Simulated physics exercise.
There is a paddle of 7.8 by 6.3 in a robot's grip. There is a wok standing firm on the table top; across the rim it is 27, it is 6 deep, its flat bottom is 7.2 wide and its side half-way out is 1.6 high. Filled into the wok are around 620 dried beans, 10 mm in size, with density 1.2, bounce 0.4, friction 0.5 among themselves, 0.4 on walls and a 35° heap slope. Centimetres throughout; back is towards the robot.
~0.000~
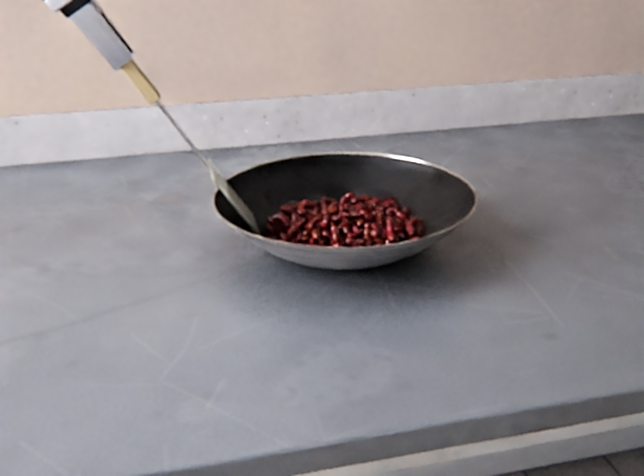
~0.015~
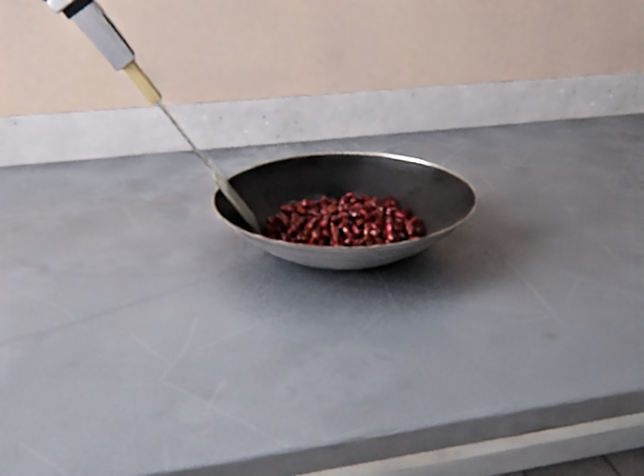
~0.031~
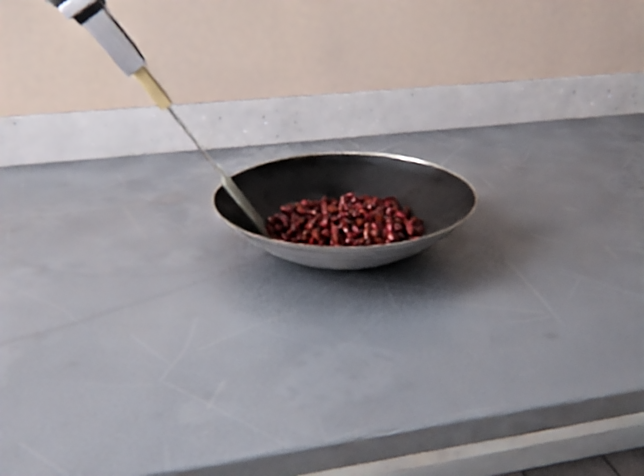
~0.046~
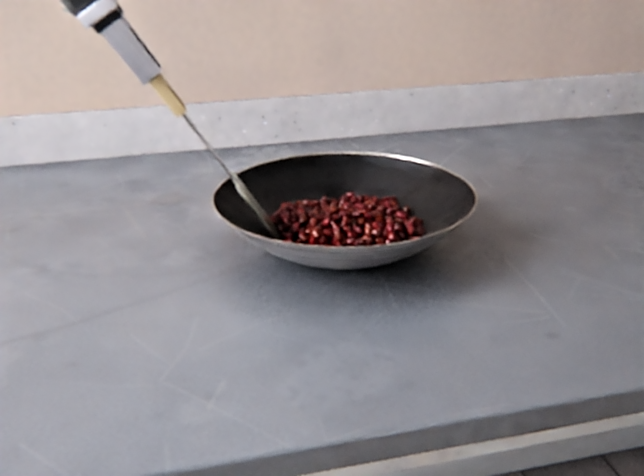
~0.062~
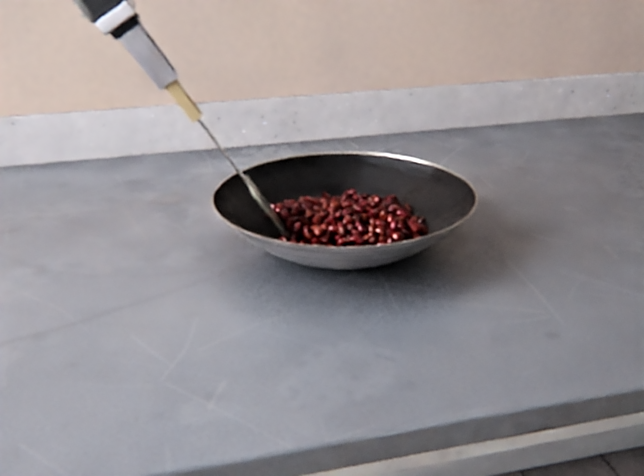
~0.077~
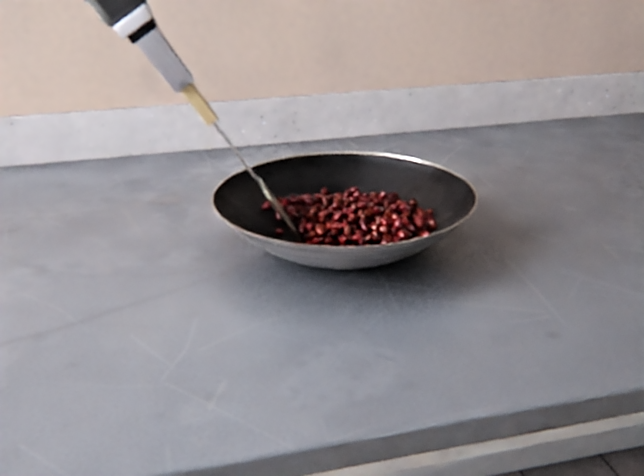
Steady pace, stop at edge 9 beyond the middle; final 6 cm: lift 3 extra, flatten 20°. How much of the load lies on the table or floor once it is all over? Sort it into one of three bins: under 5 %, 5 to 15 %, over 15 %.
Bin: Over 15 %.
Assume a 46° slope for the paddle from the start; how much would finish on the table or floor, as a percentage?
Roughly 25 per cent.
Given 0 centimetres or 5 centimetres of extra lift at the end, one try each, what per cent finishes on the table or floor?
Close to 20 and 20 percent respectively.
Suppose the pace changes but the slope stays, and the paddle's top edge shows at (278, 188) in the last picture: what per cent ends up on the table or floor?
My guess is around 30 percent.
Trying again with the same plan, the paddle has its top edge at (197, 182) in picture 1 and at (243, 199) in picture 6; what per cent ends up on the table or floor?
Close to 25 in a hundred.
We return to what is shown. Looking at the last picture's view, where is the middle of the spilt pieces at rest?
Near (556, 215) in the last picture.
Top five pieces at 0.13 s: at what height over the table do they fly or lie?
Roughly 6 cm above the table.
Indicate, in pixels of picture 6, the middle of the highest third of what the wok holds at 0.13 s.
(381, 208).
By 0.13 s, sloping 58°, highest piece 6 above the table; 624 in the wok.
By 0.18 s, sloping 52°, highest piece 7 above the table; 624 in the wok.
By 0.40 s, sloping 38°, highest piece 8 above the table; 476 in the wok, 77 on the table or floor, 71 on the blade or in flight.
By 1.45 s, sloping 38°, highest piece 6 above the table; 475 in the wok, 149 on the table or floor.
Final count, 475 in the wok, 149 on the table or floor. That is 24 % on the table or floor.
